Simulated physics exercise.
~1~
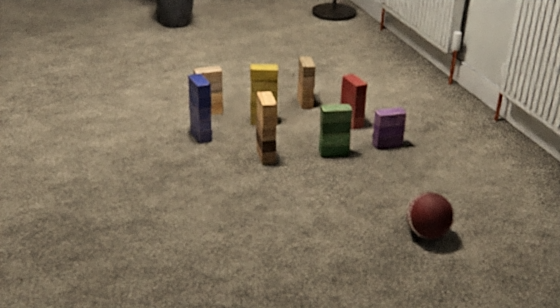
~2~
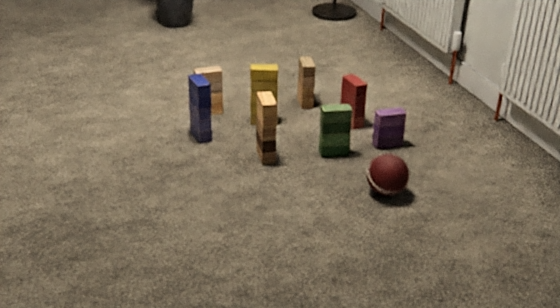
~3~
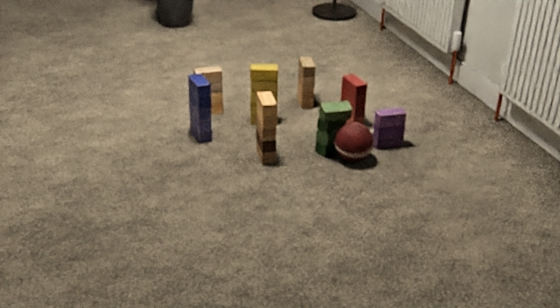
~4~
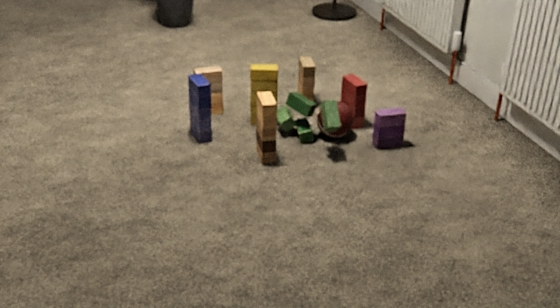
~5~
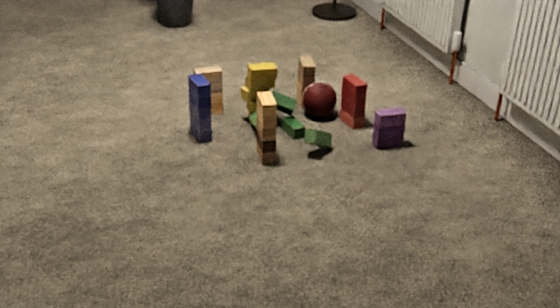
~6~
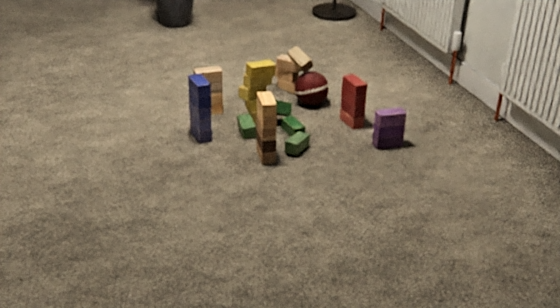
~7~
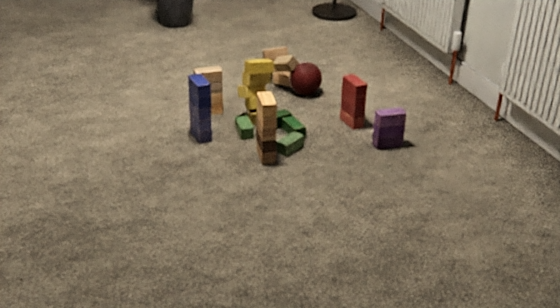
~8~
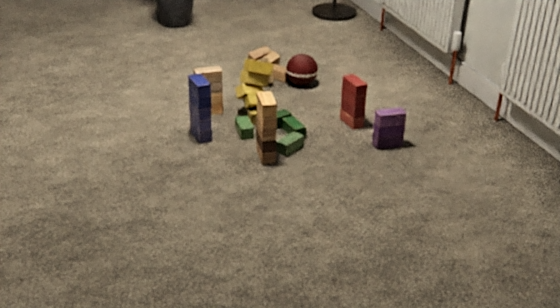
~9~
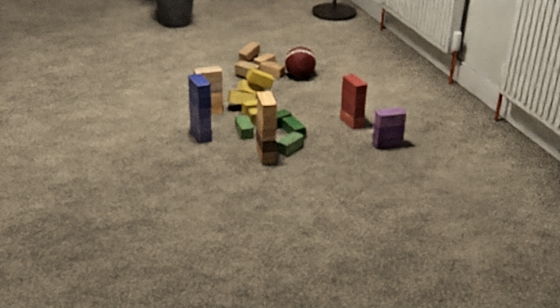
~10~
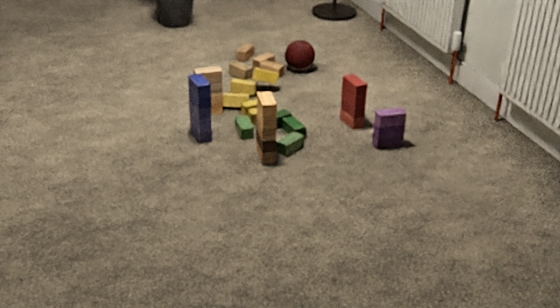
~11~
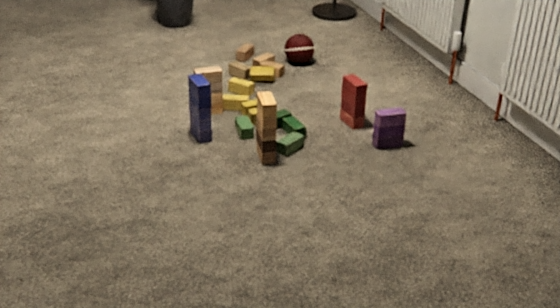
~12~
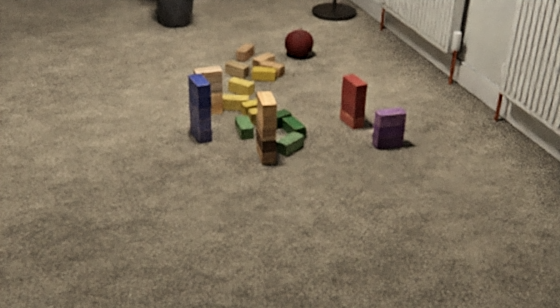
On a grey carpet near white radiators, a dark red ball rolled away into the green tower and knocked it apart, then hit a wooden tower behind, and the yellow one collapsed too, while the blue, red and purple towers stayed standing.
